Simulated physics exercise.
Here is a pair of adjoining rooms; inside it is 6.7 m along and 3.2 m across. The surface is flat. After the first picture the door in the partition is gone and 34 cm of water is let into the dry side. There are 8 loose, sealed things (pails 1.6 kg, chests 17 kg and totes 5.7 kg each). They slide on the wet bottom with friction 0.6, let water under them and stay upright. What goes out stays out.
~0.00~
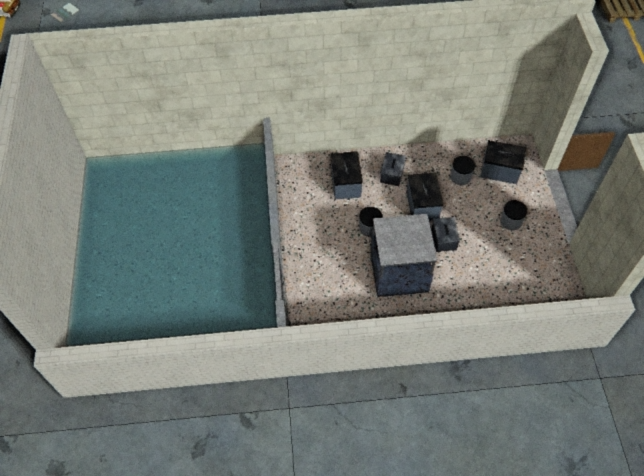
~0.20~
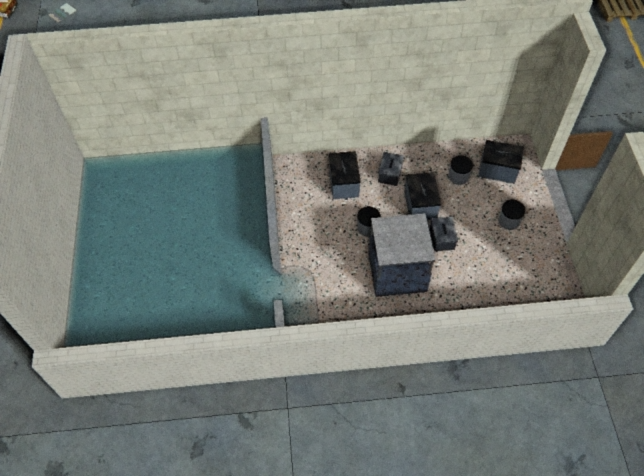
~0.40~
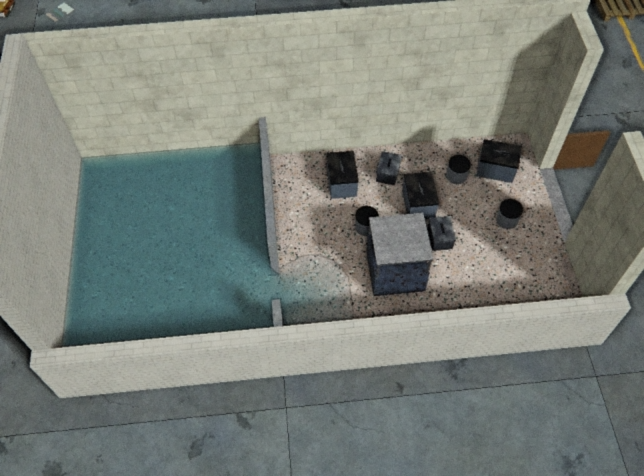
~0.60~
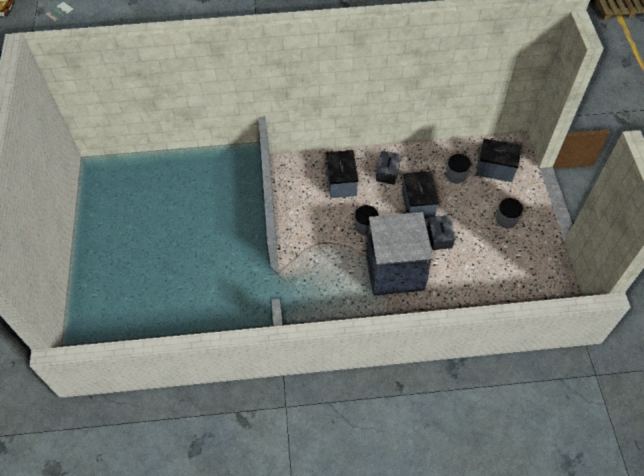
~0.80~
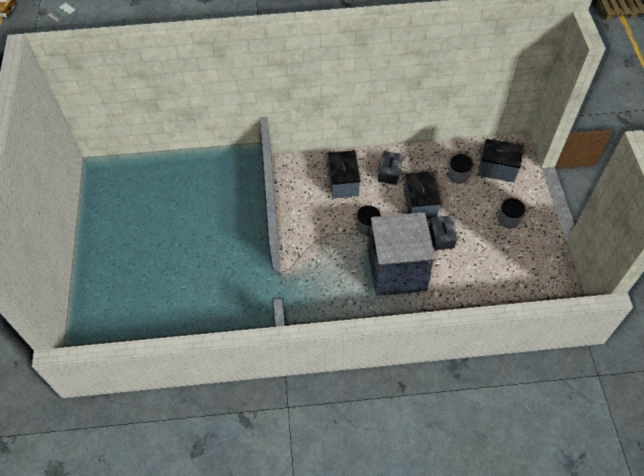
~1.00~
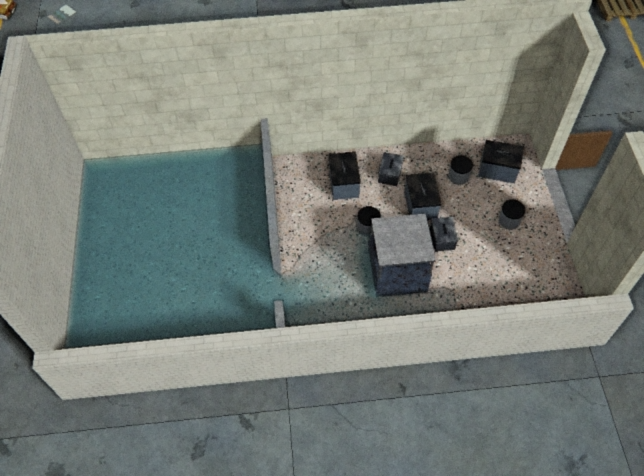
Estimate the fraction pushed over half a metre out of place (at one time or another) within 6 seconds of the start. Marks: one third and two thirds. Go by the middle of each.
That comes to from one to two thirds.
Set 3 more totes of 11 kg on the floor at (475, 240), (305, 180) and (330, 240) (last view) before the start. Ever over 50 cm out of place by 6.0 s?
In turn: Under, less, short of it.
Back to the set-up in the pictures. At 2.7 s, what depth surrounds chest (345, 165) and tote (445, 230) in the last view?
Roughly 4 and 1 cm.
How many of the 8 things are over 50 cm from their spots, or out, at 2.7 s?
By then 1.
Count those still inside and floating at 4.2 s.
4 of them.
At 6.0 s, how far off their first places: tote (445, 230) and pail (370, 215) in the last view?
In that order: 0 cm, 140 cm.
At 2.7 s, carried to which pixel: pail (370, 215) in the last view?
Around (368, 159).
After 1.4 s 0 of 8 are over 50 cm from their spots; 0 afloat.
After 2.7 s 1 of 8 are over 50 cm from their spots; 0 afloat.
After 4.2 s 2 of 8 are over 50 cm from their spots; 4 afloat.
After 6.0 s 3 of 8 are over 50 cm from their spots, and 3 have been at some point; 6 afloat.
